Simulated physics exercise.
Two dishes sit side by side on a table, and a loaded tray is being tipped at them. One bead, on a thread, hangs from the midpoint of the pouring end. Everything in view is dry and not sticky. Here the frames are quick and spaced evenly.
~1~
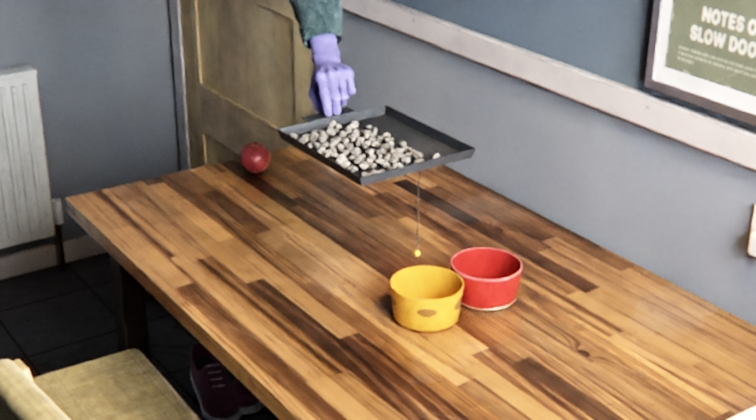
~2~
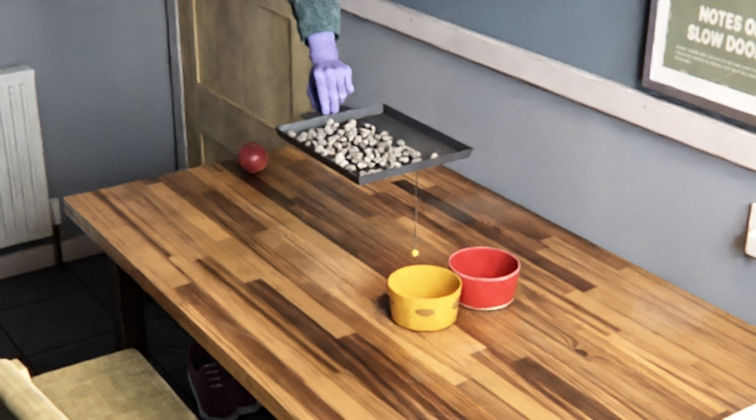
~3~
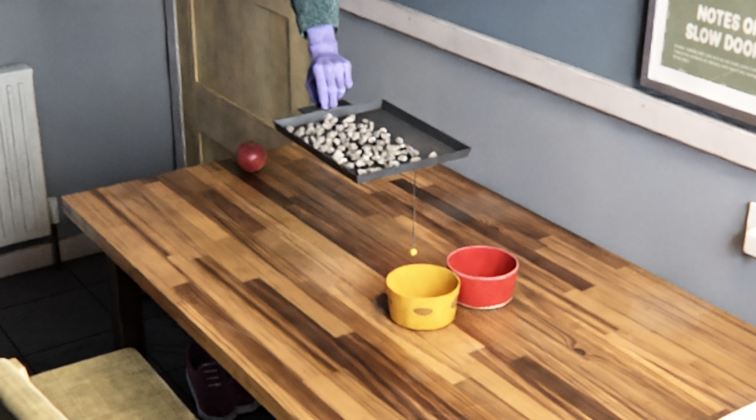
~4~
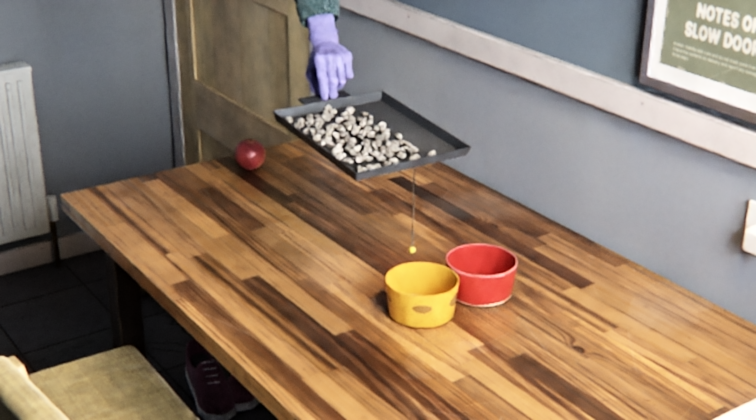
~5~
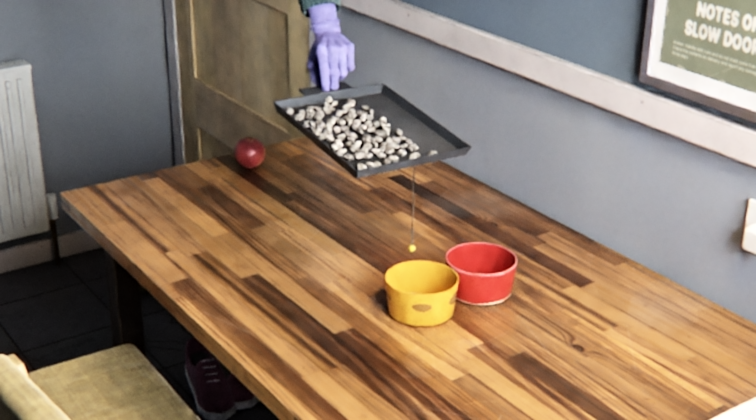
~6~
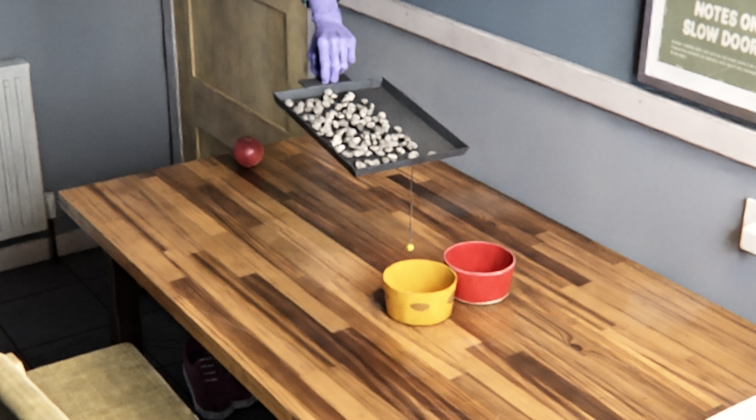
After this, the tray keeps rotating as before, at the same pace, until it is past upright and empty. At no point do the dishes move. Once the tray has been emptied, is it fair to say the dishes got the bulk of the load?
The dishes catch most of the load.
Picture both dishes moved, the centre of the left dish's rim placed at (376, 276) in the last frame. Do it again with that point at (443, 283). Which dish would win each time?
Trial one goes to the right of the two, trial two to the left of the two.
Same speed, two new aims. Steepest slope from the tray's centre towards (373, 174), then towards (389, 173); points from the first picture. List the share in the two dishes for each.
About 10 and 30 percent.
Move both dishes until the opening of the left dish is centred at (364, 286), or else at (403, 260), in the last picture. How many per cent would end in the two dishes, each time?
First position: Some 50 %; second position: Some 60 %.
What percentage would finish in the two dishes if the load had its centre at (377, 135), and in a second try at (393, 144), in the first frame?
Respectively 90 and 90 per cent.
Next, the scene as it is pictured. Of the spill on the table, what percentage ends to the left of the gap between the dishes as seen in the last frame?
Roughly 40 in a hundred.
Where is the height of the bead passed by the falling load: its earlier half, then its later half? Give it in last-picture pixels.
Initially about (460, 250); subsequently about (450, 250).
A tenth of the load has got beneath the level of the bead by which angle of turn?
Tilt: Around 75 degrees.
Soon after the last picture, tray tipped steeply; nearly all on the tray; a stray few in the air.
A little later, tray tipped right over; about a quarter on the tray; about a quarter in the left dish; about a third in the right dish; a small part outside both; about a quarter in the air.
Later still, tray tipped past a quarter turn; about a third in the left dish; about half in the right dish; a small part outside both.
At rest, tray tipped past a quarter turn; about a third in the left dish; about half in the right dish; a small part outside both.
